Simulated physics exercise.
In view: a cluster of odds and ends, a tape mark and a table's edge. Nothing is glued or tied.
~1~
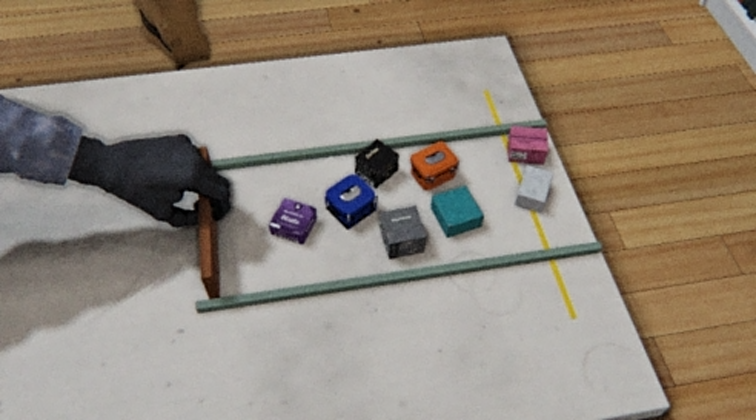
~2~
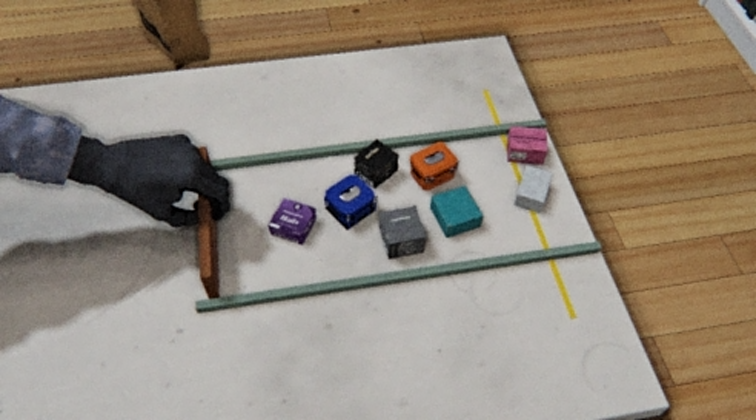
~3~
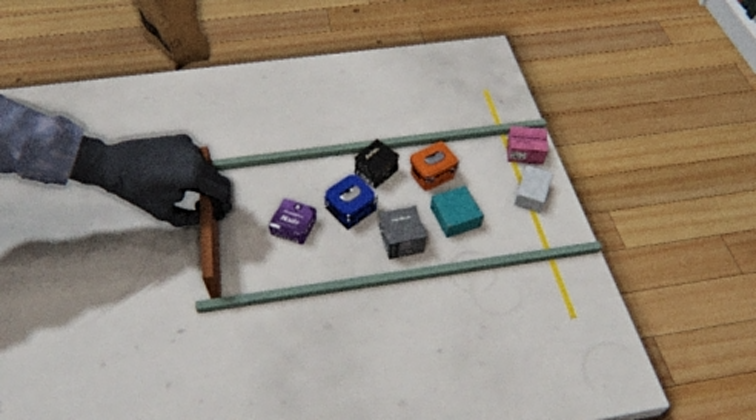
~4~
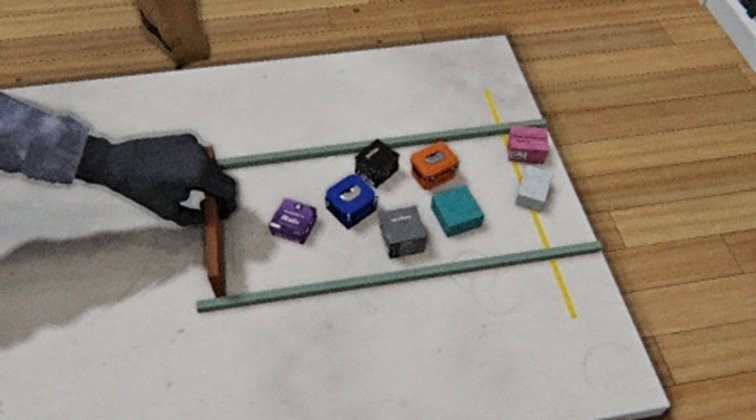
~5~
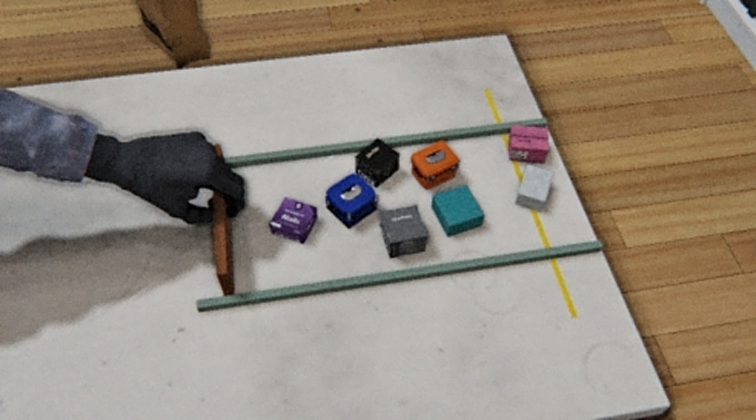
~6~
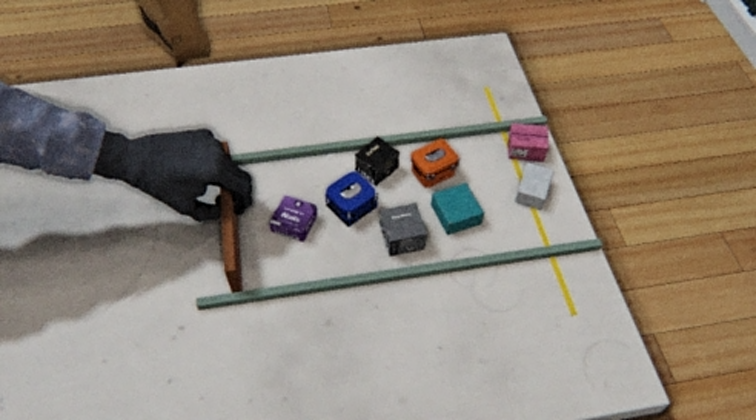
At first, a gloved hand holds a reddish-brown board upright at the left end of two green rails, with eight small coloured blocks and boxes scattered to its right. The hand then slides the board slightly rightward, narrowing the gap to the purple box, while the blocks stay in place.
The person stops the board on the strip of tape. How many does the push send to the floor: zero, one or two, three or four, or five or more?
Here the number that fall off is three or four.
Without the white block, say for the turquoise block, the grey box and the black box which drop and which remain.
The turquoise block tumbles off, the grey box holds on, the black box holds on.
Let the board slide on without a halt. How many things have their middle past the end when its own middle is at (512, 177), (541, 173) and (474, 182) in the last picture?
Place by place, 2, 5 and 0.
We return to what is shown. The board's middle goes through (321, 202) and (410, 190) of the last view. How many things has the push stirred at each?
3 and 6.
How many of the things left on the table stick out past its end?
It comes to 1.
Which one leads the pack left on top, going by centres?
It is the orange case.
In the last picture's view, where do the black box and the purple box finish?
Near (524, 135) and (543, 182).
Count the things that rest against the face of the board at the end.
It touches 3.
Soon after, none off yet; pink box at rest near (528, 143); white block at rest near (534, 187); turquoise block at rest near (457, 209).
Then, none off yet; pink box at rest near (528, 143); white block at rest near (534, 187); turquoise block moved about its own width near (499, 212).
Further on, none off yet; pink box moved a little near (545, 138); white block moved about its own width near (566, 175); turquoise block moved well along near (556, 214).
At rest, the number that fall off is three or four; fallen, blue case, turquoise block, white block and pink box.
